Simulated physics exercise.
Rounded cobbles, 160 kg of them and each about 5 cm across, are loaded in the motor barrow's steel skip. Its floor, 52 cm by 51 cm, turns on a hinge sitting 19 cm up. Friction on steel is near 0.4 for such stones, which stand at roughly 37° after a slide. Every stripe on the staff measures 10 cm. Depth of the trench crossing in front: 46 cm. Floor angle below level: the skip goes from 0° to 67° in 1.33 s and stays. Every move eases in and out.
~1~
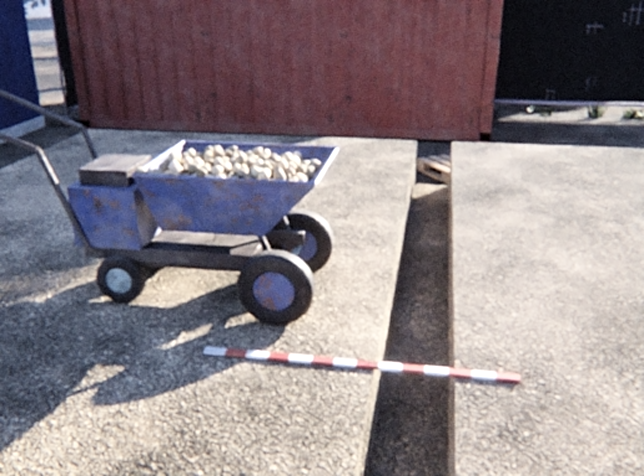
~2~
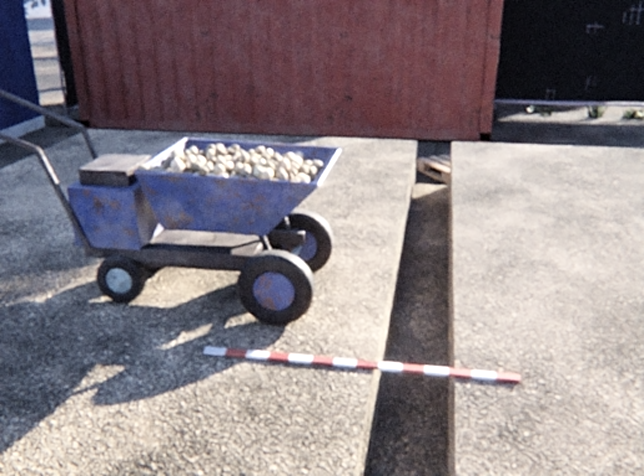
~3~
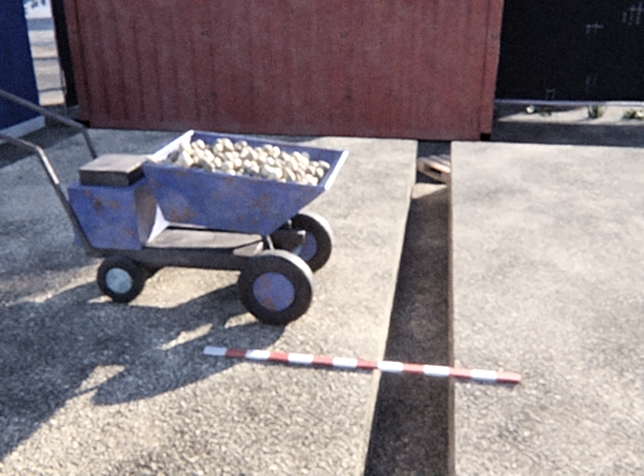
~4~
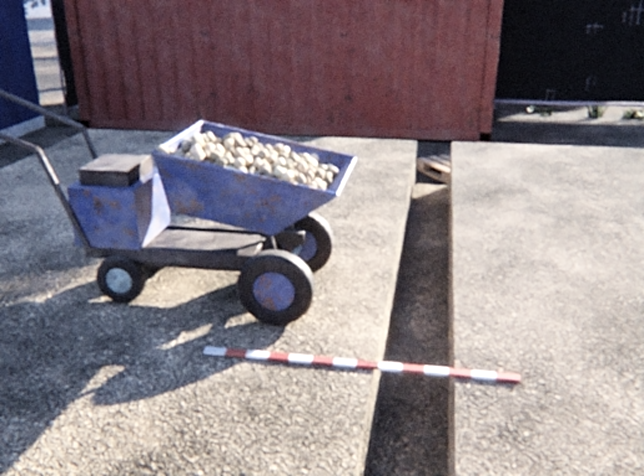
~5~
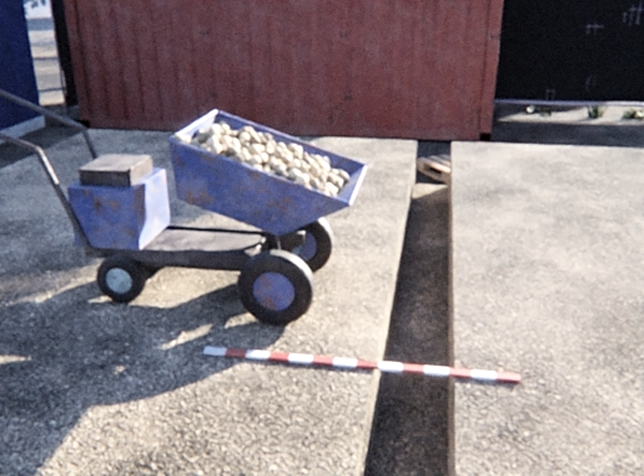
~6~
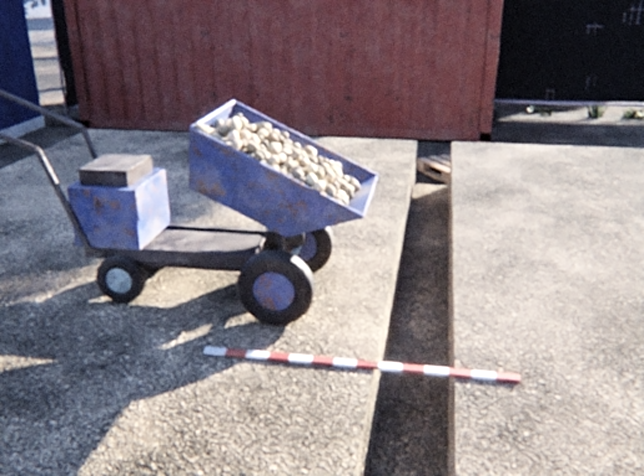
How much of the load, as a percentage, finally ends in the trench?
I would put it at about 75 per cent.
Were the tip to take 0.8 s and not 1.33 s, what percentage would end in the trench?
About 65%.
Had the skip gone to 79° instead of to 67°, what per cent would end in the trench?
I'd expect around 85 in a hundred.
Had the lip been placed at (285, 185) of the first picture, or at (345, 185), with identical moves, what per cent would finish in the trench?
Result: Close to 100 then close to 40 per cent.
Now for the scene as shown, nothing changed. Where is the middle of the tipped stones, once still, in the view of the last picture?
The tipped stones centre close to (431, 363).
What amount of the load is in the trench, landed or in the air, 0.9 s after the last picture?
35 per cent or so by then.
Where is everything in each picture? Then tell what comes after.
In the first frame, lip at (316, 184), floor tilted 0°, highest stones at (232, 155).
In the second frame, the skip is at 1°, its lip at (319, 185); the top of the load is at (228, 153).
In the third frame, lip at (326, 189), floor tilted 5°, highest stones at (221, 149).
In the fourth frame, lip at (337, 195), floor tilted 11°, highest stones at (226, 142).
In the fifth frame, lip at (350, 205), floor tilted 18°, highest stones at (227, 133).
In the sixth frame, the skip is at 26°, its lip at (363, 217); the top of the load is at (238, 124).
Then, 0.4 s after the last picture the floor is at 57°, 100 % in the skip; the foremost stones are at (404, 243).
Then, 0.9 s after the last picture the floor is at 67°, 53 % in the skip, 36 % in the trench, 11 % past the trench; the foremost stones are at (507, 321).
Then, 1.2 s after the last picture the floor is at 67°, 21 % in the skip, 54 % in the trench, 25 % past the trench; the foremost stones are at (597, 322).
Then, 3.2 s after the last picture the floor is at 67°, 0 % in the skip, 75 % in the trench, 25 % past the trench; the foremost stones are past the picture's edge.
